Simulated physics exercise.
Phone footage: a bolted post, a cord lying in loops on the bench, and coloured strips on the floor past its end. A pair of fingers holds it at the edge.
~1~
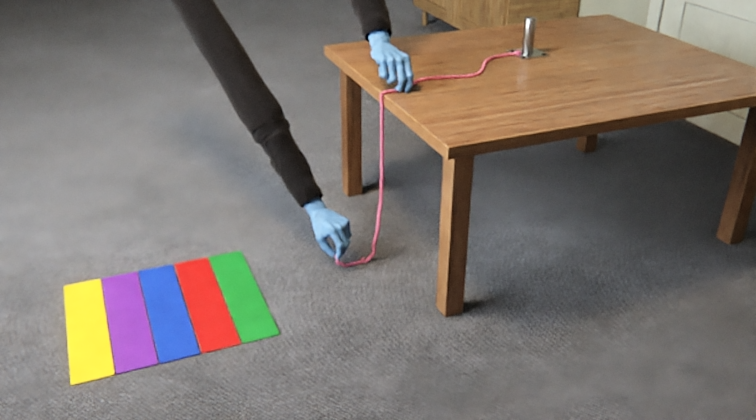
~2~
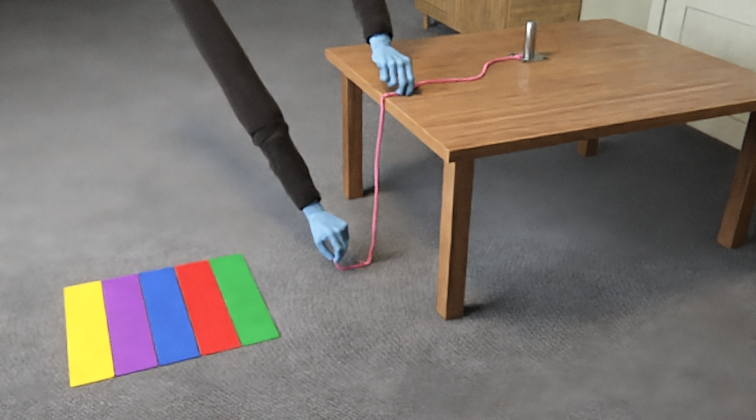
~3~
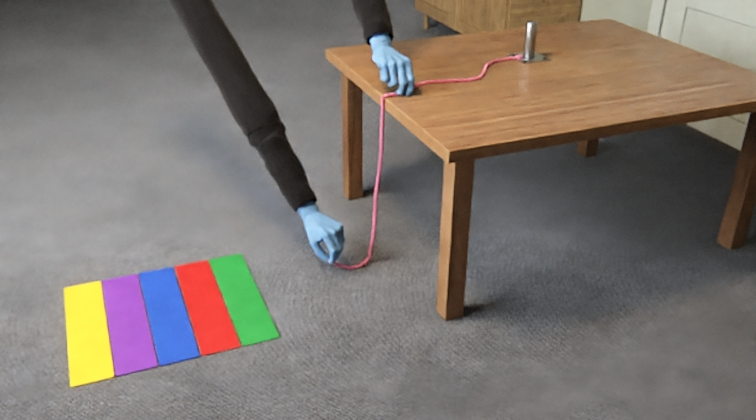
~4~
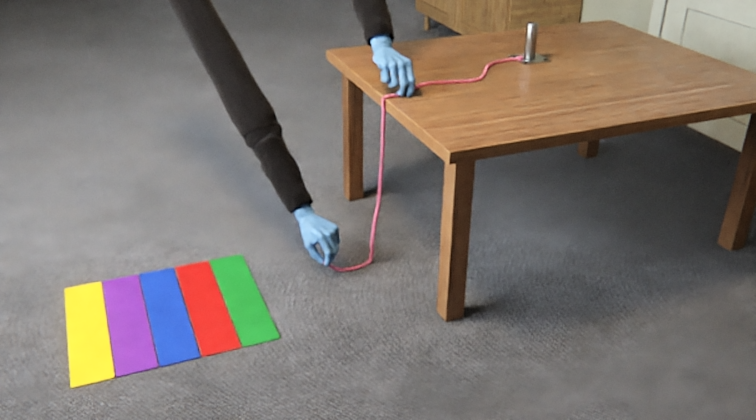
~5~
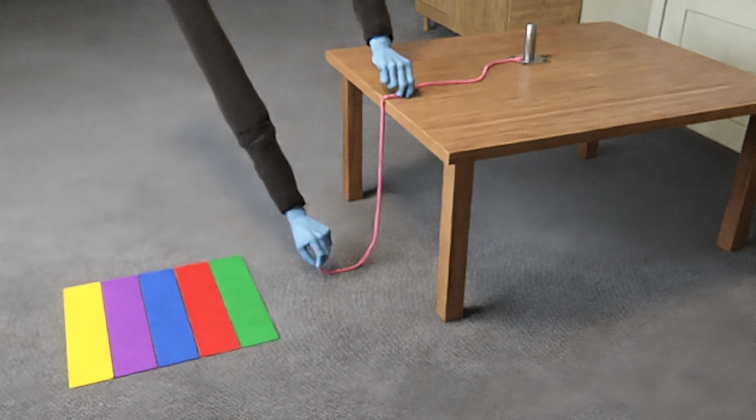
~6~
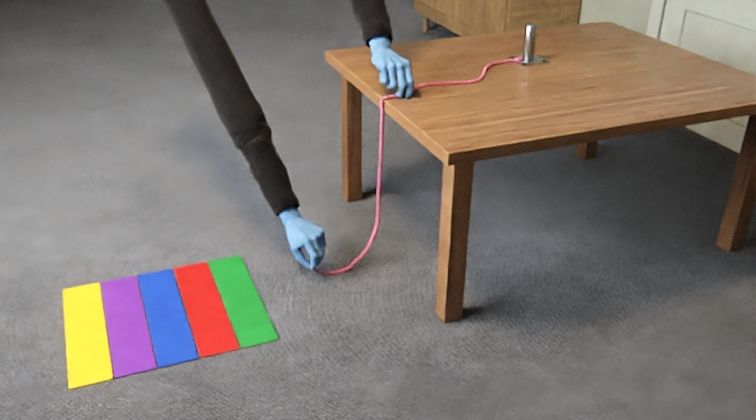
On a wooden table above grey carpet, one blue-gloved hand holds a pink cord at the edge, while another near the floor draws its lower end slightly left, toward the side with five coloured strips.
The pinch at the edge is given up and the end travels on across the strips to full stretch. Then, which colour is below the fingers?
The red one is below them.
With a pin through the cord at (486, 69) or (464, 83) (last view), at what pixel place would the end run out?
Per try (px, approx.): (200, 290), (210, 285).
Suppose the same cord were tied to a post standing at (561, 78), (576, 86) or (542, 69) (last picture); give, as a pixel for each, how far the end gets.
(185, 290), (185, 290) and (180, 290), in that order.
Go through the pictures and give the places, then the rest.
End (336, 256); green (254, 321); red (215, 331); blue (176, 340); purple (134, 350); yellow (91, 360), in the first picture.
End (334, 259); cord through (496, 61) (473, 79) (414, 87) (381, 128) (377, 195) (371, 251), in the second picture.
End (329, 260), in the third picture.
End (324, 262); cord through (497, 62) (474, 81) (415, 88) (383, 129) (380, 196) (372, 253), in the fourth picture.
End (316, 264), in the fifth picture.
End (310, 266); cord through (496, 64) (473, 82) (414, 89) (382, 130) (379, 197) (363, 254), in the sixth picture.
Soon after, end near (251, 278); over green.
Then, end near (215, 286); over red.
At full stretch, end near (195, 290); over red. The red one.
